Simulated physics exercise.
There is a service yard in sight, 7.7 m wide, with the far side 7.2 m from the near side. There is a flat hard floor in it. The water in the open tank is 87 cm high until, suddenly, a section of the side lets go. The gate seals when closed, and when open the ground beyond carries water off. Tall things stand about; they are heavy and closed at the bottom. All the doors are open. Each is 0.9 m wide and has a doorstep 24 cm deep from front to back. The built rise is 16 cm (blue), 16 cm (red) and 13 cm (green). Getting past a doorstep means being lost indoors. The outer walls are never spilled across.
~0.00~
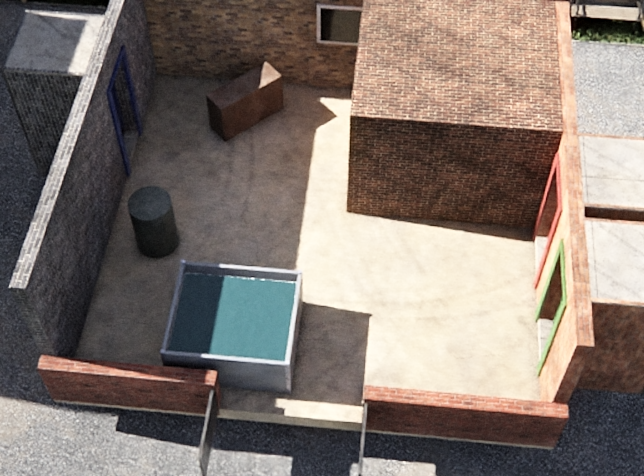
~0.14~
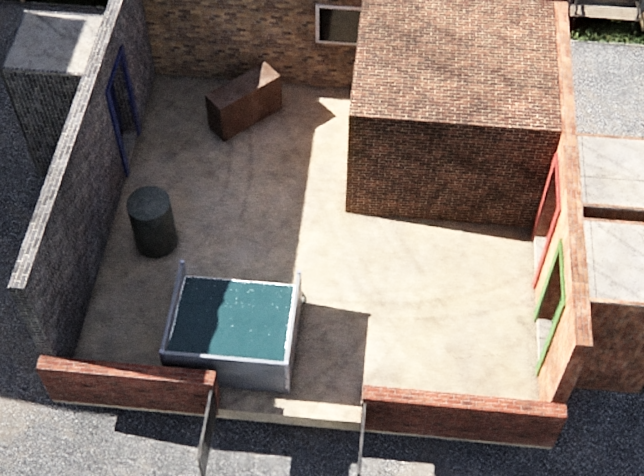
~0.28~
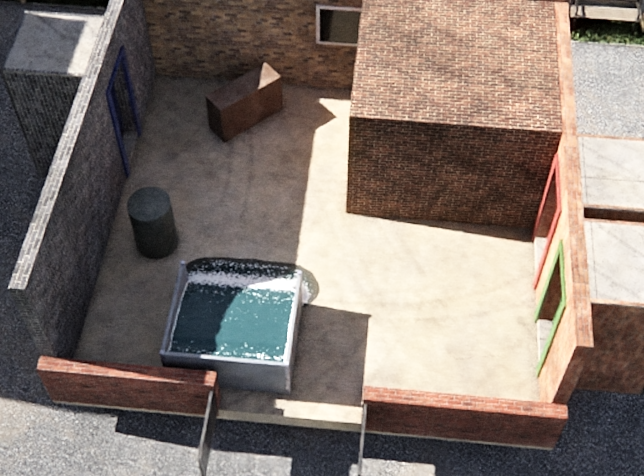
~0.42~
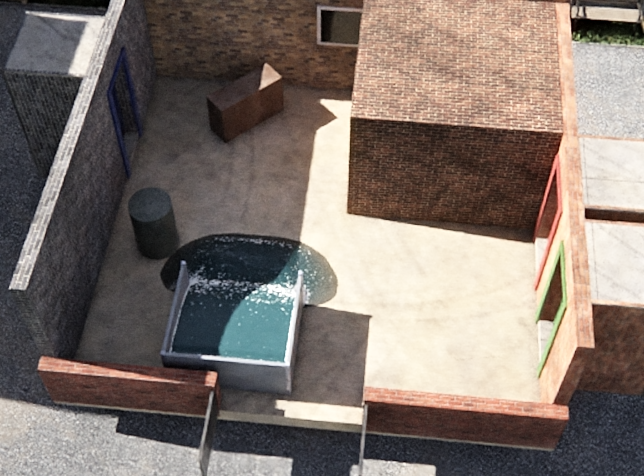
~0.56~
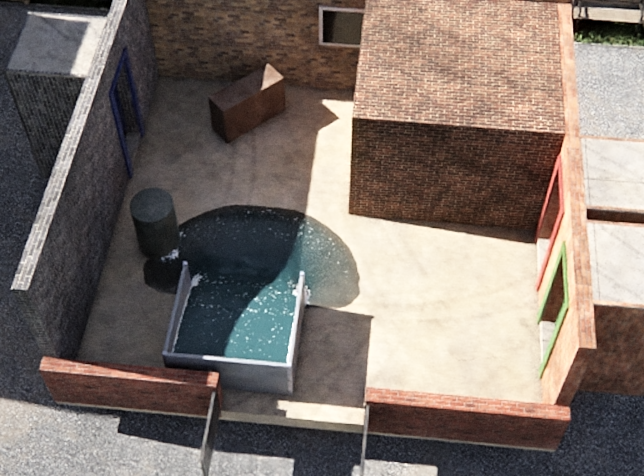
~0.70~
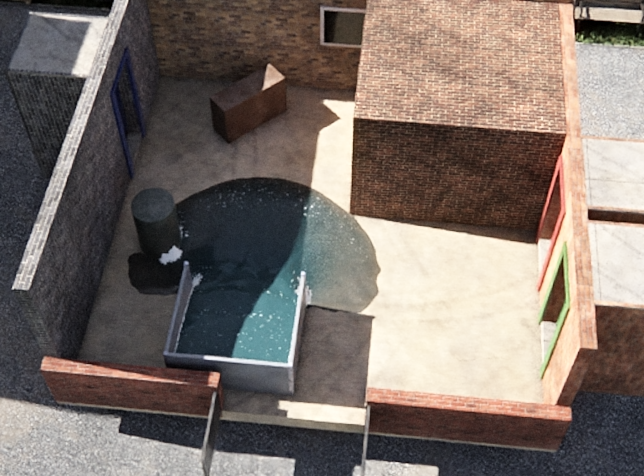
A walled brick yard where an open tank's far side gives way, water spreading across the pale floor and around a dark cylinder.
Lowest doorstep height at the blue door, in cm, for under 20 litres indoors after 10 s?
I would say 14 cm.
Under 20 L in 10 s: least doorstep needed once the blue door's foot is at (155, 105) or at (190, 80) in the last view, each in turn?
Minimums: Roughly 19 cm and 23 cm.
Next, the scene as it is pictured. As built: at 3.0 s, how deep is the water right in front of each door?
Reading in centimetres: Blue = 8, red = 12, green = 0.
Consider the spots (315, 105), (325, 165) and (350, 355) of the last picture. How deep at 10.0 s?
First spot about 7 cm, second about 7 cm, third about 1 cm.
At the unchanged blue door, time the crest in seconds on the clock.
At about 4.5 s.
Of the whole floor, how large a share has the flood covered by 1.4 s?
45 %.
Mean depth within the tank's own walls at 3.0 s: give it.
It averages near 12 cm.
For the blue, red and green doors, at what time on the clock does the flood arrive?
Blue 1.8 s; red 2.4 s; green 3.4 s.
After 1.4 s water covers 45 % of the floor, deepest (31 cm) near (254, 134); it has not reached the blue door.
After 3.0 s water covers 60 % of the floor, deepest (35 cm) near (355, 128); 8 cm at the blue door, 0 litres in over its 16 cm doorstep.
After 10.0 s water covers 95 % of the floor, deepest (16 cm) near (119, 293); 6 cm at the blue door, 10 litres in over its 16 cm doorstep.
At the blue door as built, the water arrived by 1.8 s and peaked near 22 cm at 4.4 s.
With a doorstep of 11.5 cm, 43 litres would have come in within the 10 s; with 15.5 cm, 12 litres. So under 20 litres takes about 14 cm.
